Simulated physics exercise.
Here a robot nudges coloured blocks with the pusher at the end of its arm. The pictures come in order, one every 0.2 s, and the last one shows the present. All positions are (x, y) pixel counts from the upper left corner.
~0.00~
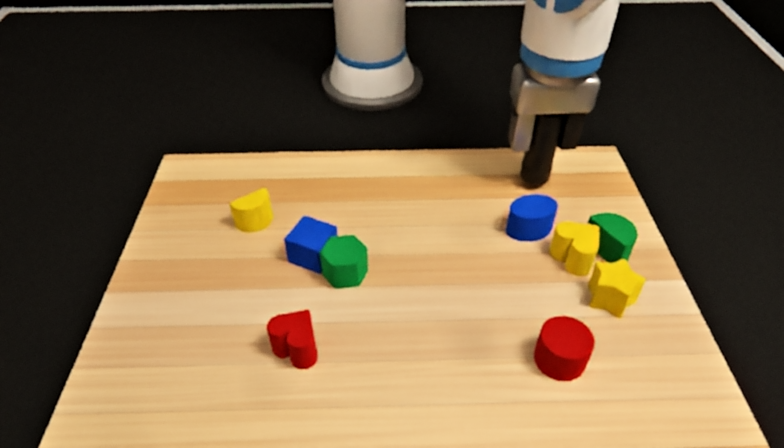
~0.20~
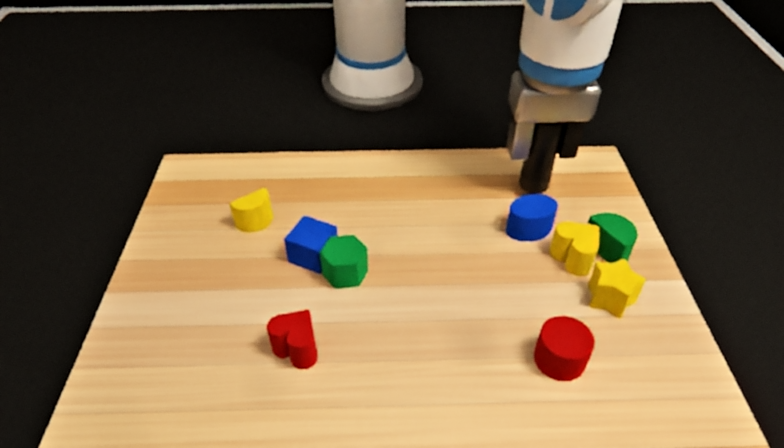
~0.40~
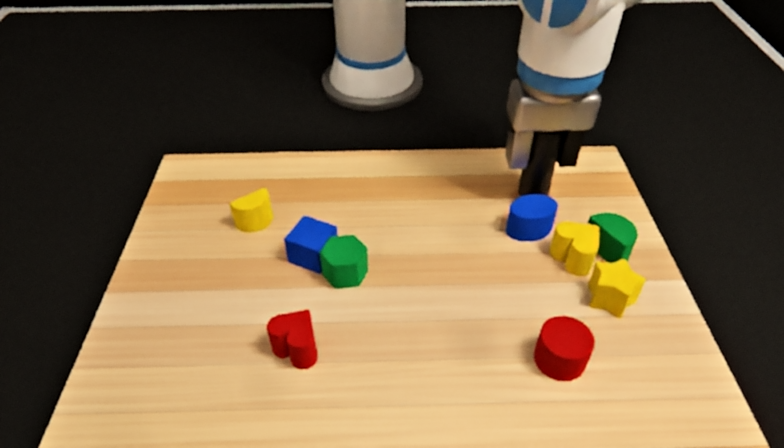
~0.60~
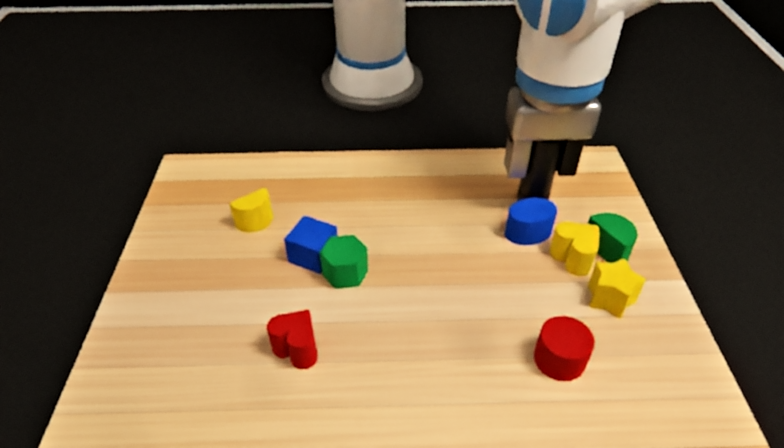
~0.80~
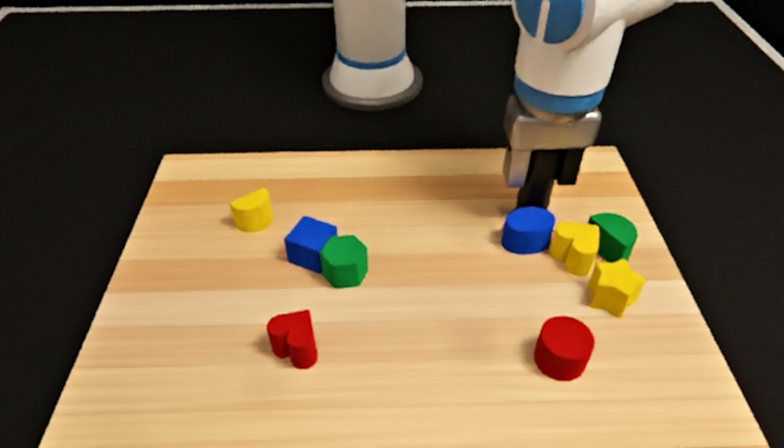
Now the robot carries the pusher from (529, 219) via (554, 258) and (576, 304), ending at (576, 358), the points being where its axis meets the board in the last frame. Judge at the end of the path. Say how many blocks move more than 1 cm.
By the end, three or more blocks will have moved.
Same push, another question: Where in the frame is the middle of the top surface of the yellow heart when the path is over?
It is going to be at (616, 257).
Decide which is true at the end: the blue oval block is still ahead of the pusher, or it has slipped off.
When the path is over, you would find the blue oval block off to the side or behind the pusher.
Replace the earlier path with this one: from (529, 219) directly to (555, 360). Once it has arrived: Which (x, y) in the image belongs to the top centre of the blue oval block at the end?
I'd expect the centre of its top face to be at (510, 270).
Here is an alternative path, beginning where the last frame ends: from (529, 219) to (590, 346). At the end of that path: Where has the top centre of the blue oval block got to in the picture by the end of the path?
It comes to (525, 251).
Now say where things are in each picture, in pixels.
Pusher tip at (535, 176); block tops, blue oval block at (534, 205); red round block at (568, 336); yellow heart at (580, 234); yellow star at (619, 275), in the first frame.
Pusher at (534, 185); blocks unchanged, in the second frame.
Pusher at (533, 194); blocks unchanged, in the third frame.
Pusher at (532, 203); blue oval block at (533, 209), in the fourth frame.
Pusher at (531, 212); blue oval block at (531, 218); red round block at (568, 336); yellow heart at (580, 234); yellow star at (619, 275), in the fifth frame.
What follows on the original path. One third of the way, pusher at (557, 252); blue oval block at (529, 244), turned 75° clockwise; yellow heart at (603, 248), turned 40° anticlockwise; yellow star at (622, 277).
Two thirds of the way, pusher at (579, 298); blue oval block at (529, 244), turned 75° clockwise; yellow heart at (616, 257), turned 95° anticlockwise; yellow star at (638, 288), turned 35° clockwise.
At the end, pusher at (579, 351); blue oval block at (529, 244), turned 75° clockwise; red round block at (556, 361); yellow heart at (616, 257), turned 95° anticlockwise; yellow star at (638, 288), turned 35° clockwise.
